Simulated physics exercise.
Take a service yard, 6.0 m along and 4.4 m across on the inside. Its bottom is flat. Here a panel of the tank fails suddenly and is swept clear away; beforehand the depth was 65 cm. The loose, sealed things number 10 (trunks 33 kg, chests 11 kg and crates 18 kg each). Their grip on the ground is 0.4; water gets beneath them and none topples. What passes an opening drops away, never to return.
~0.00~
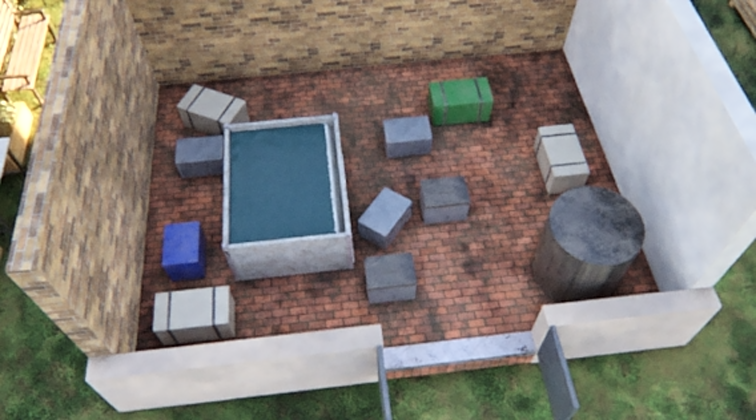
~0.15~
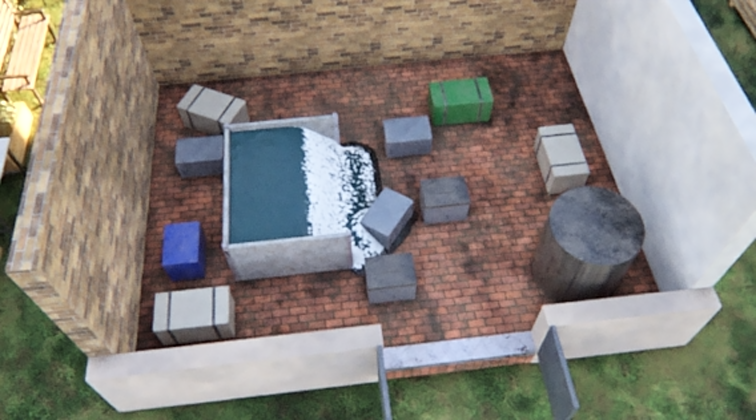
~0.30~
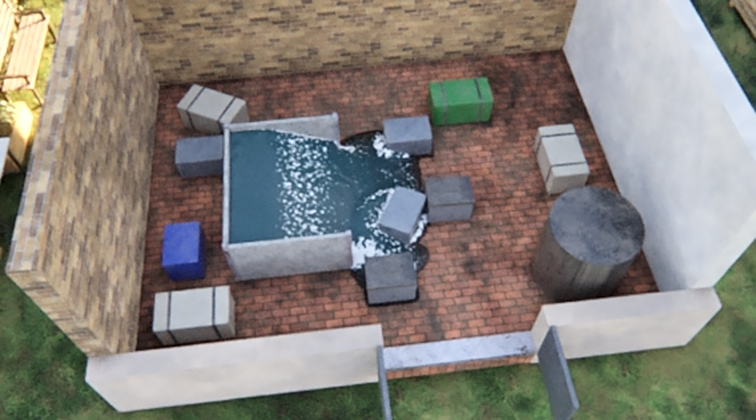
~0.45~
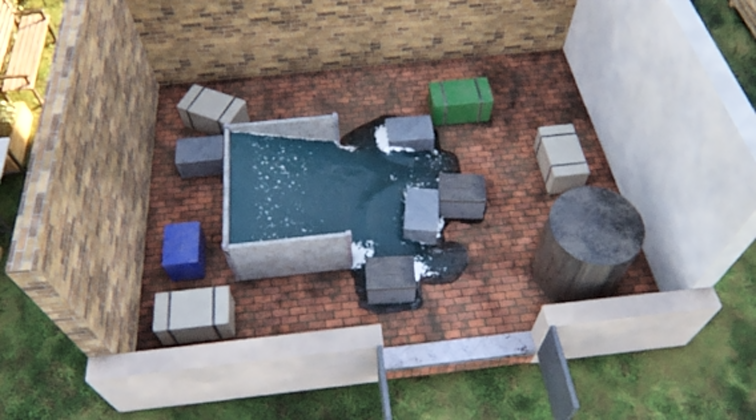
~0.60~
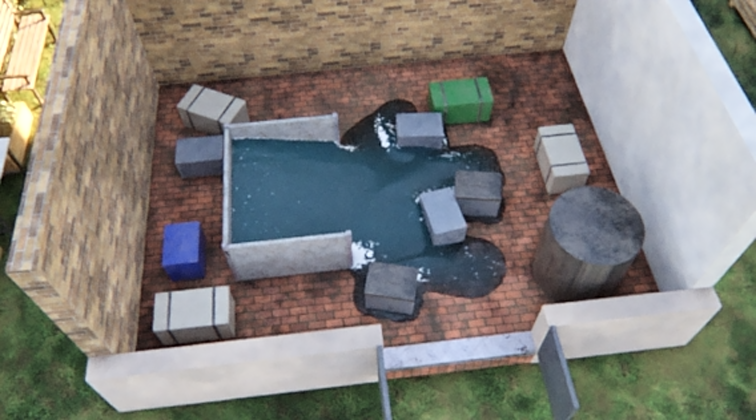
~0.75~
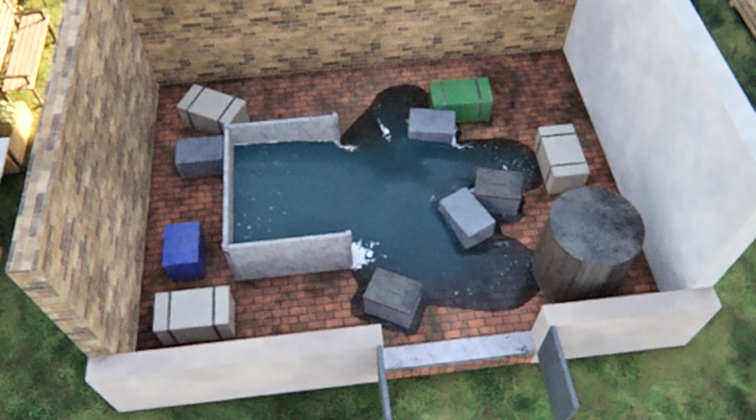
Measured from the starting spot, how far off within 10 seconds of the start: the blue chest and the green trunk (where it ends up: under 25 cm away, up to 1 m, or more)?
The blue chest ends up pretty much in place, the green trunk ends up well clear of its start.
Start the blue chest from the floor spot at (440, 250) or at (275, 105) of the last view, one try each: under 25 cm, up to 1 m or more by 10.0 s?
Run one, it gets swept far; run two, it gets swept far.
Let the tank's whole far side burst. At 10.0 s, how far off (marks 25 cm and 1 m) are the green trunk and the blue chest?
With that failure, the green trunk budges a short distance, and the blue chest covers a big distance.
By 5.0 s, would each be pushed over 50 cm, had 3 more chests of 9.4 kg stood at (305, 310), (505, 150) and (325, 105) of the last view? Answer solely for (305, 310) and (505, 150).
Well, the first is lower and the second higher.
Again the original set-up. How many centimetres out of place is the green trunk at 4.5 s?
About 80 cm by then.
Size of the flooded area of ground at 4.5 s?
Some 19 m2 of it.
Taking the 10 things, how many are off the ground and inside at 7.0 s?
At that instant the tally stands at 2.
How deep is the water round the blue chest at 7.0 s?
Close to 1 centimetres.
After 2.0 s the blue chest is near (181, 243), 0.0 m from its start, aground; the green trunk is near (486, 55), 0.8 m from its start, aground; 0 of 10 are out; 2 afloat.
After 4.5 s the blue chest is near (181, 243), 0.0 m from its start, aground; the green trunk is near (429, 54), 0.8 m from its start, afloat; 0 of 10 are out; 5 afloat.
After 7.0 s the blue chest is near (181, 243), 0.0 m from its start, aground; the green trunk is near (326, 65), 1.9 m from its start, aground; 0 of 10 are out; 2 afloat.
After 10.0 s the blue chest is near (181, 243), 0.0 m from its start, aground; the green trunk is near (326, 65), 1.9 m from its start, aground; 0 of 10 are out; 1 afloat.
